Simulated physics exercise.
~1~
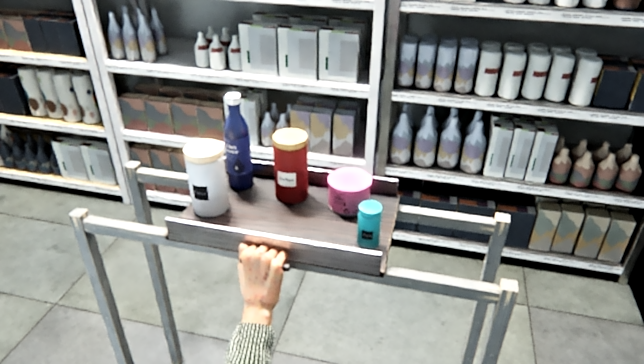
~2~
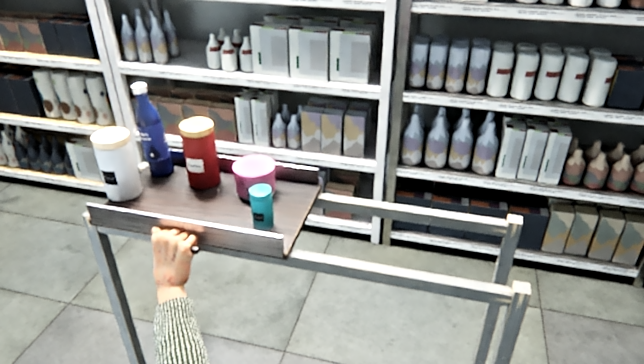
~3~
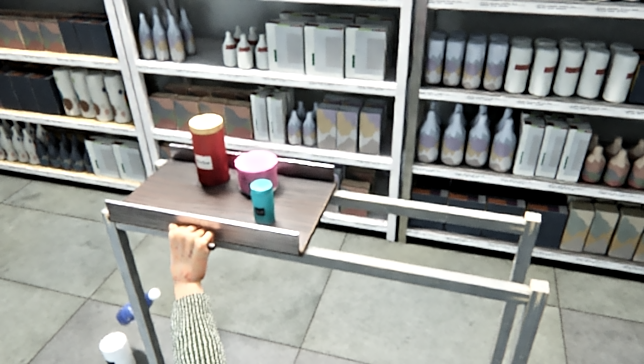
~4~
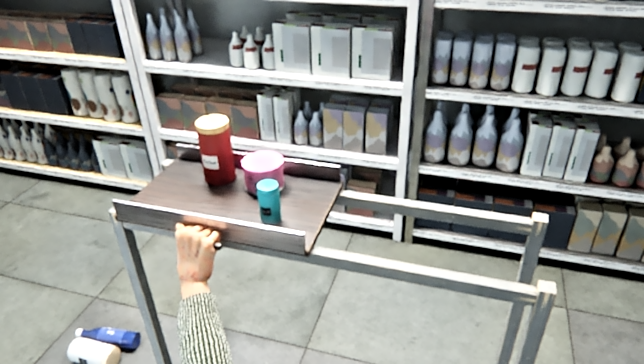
Tray pulled left along rails by a hand, white jar and blue bottle falling to the floor, three other containers staying upright.
